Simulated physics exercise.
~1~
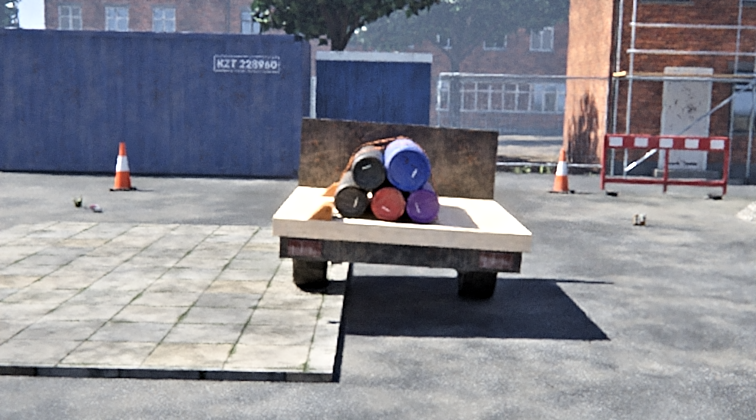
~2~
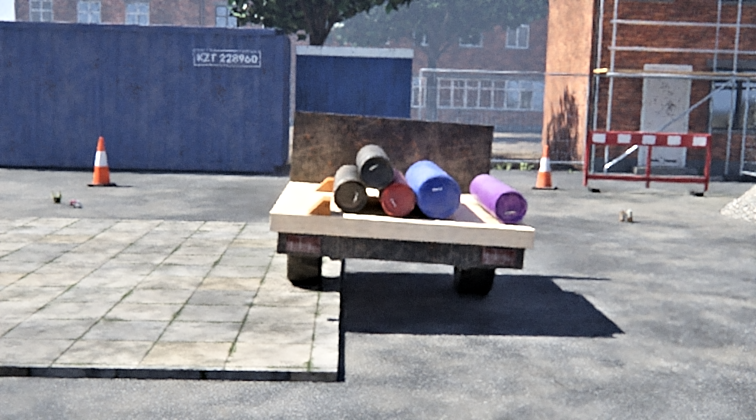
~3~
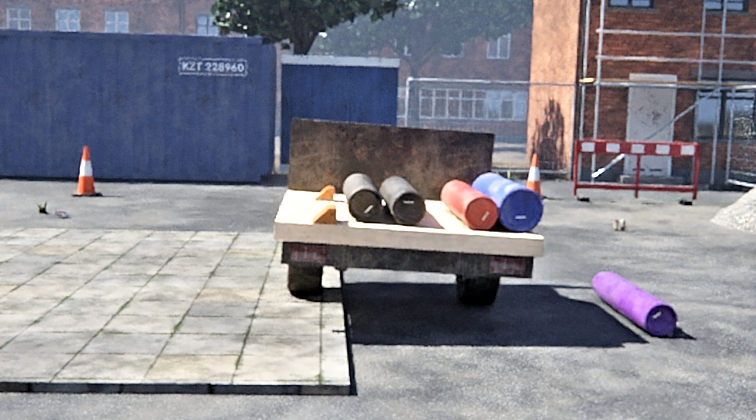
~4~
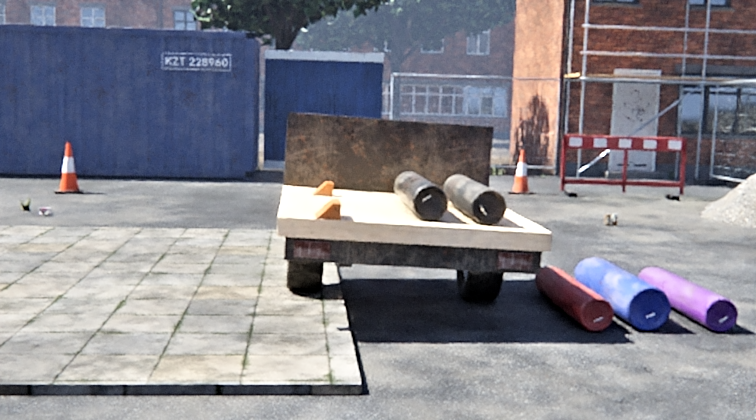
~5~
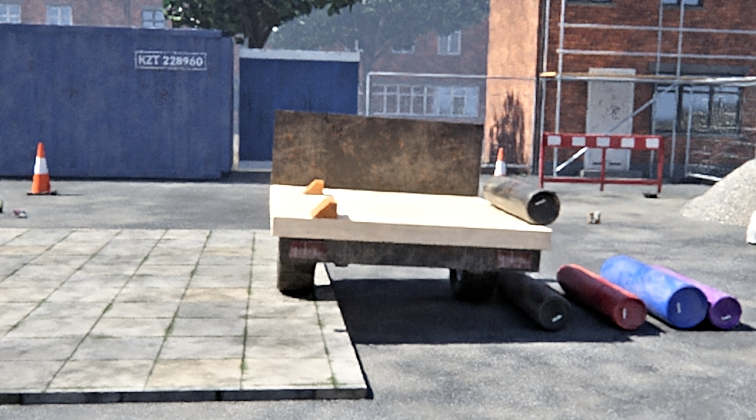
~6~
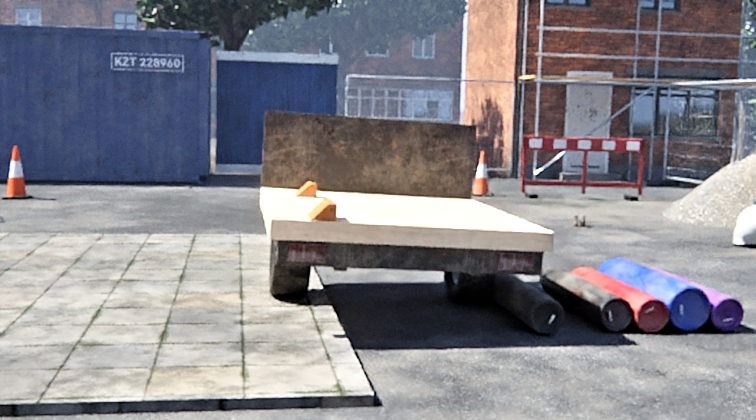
Flatbed trailer in a yard shedding its stack of five coloured cylinders, all rolling off the right side onto the ground.
